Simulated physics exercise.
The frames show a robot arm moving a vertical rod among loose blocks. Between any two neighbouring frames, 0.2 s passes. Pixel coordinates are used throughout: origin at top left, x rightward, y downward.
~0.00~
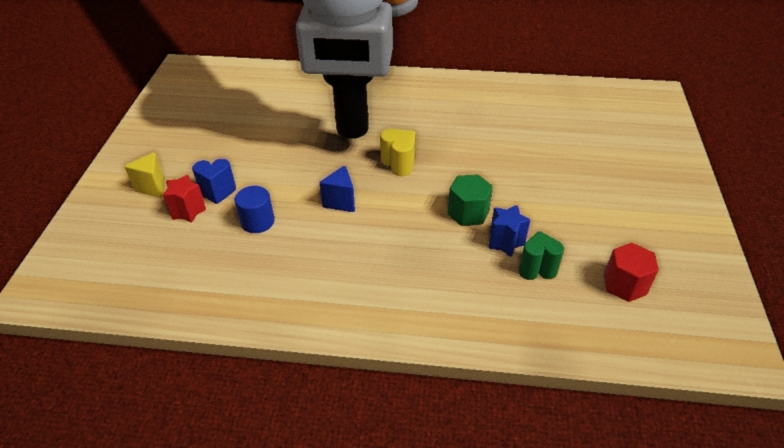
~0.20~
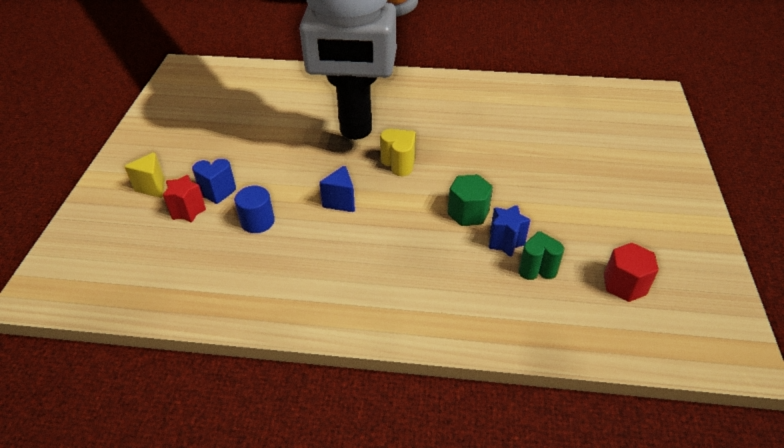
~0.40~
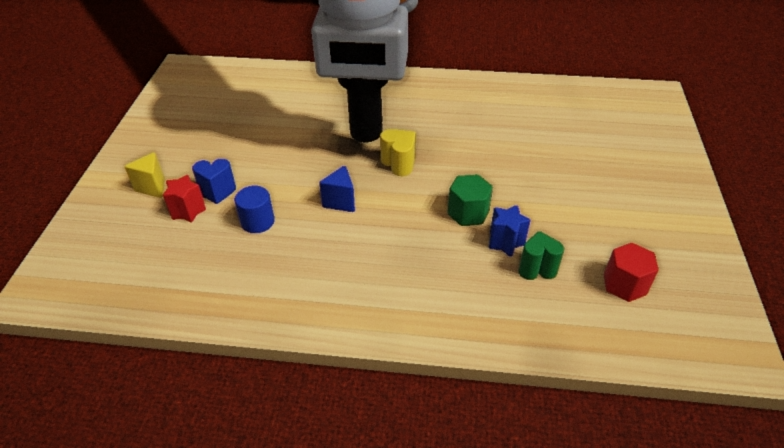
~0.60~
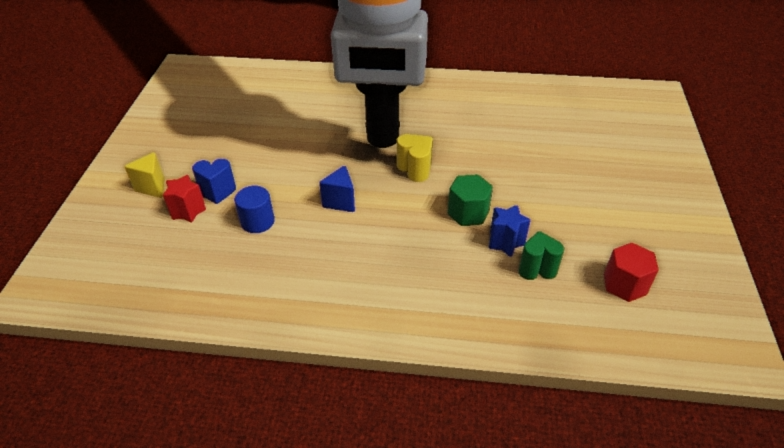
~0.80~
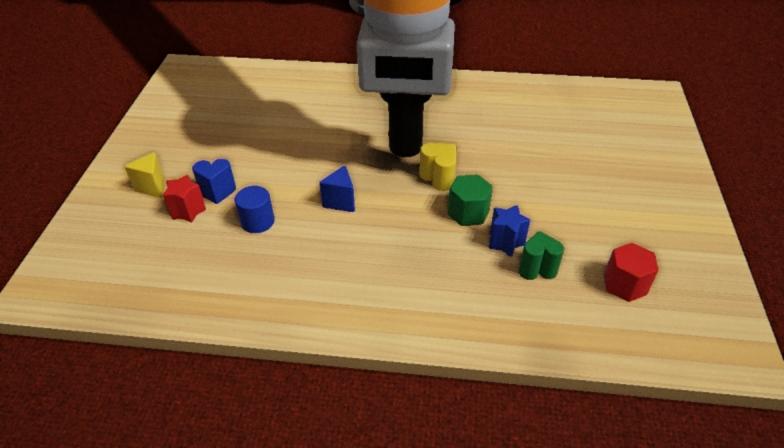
On a wooden board scattered with colored blocks, a robot arm moved its black rod to the right and pushed the yellow heart block toward the green hexagon, while the other blocks stayed still.
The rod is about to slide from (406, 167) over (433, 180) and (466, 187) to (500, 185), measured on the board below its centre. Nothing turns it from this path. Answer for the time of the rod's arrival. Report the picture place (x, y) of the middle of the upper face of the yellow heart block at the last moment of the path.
Roughly at (544, 168).
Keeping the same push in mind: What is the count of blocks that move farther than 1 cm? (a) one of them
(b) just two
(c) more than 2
Option a.
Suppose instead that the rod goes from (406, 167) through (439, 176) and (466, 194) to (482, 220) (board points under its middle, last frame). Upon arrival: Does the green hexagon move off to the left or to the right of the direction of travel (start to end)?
It moves right.
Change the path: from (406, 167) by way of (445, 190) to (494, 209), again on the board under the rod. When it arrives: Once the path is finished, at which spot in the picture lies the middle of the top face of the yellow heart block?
Just about (523, 168).
The first path, step by step. One third of the way, rod at (434, 162); yellow heart block at (473, 162), turned 20° anticlockwise.
Two thirds of the way, rod at (468, 168); yellow heart block at (509, 166), turned 30° anticlockwise; green hexagon at (474, 188).
At the end, rod at (503, 167); yellow heart block at (544, 168), turned 15° anticlockwise; green hexagon at (474, 188); blue star block not moved.
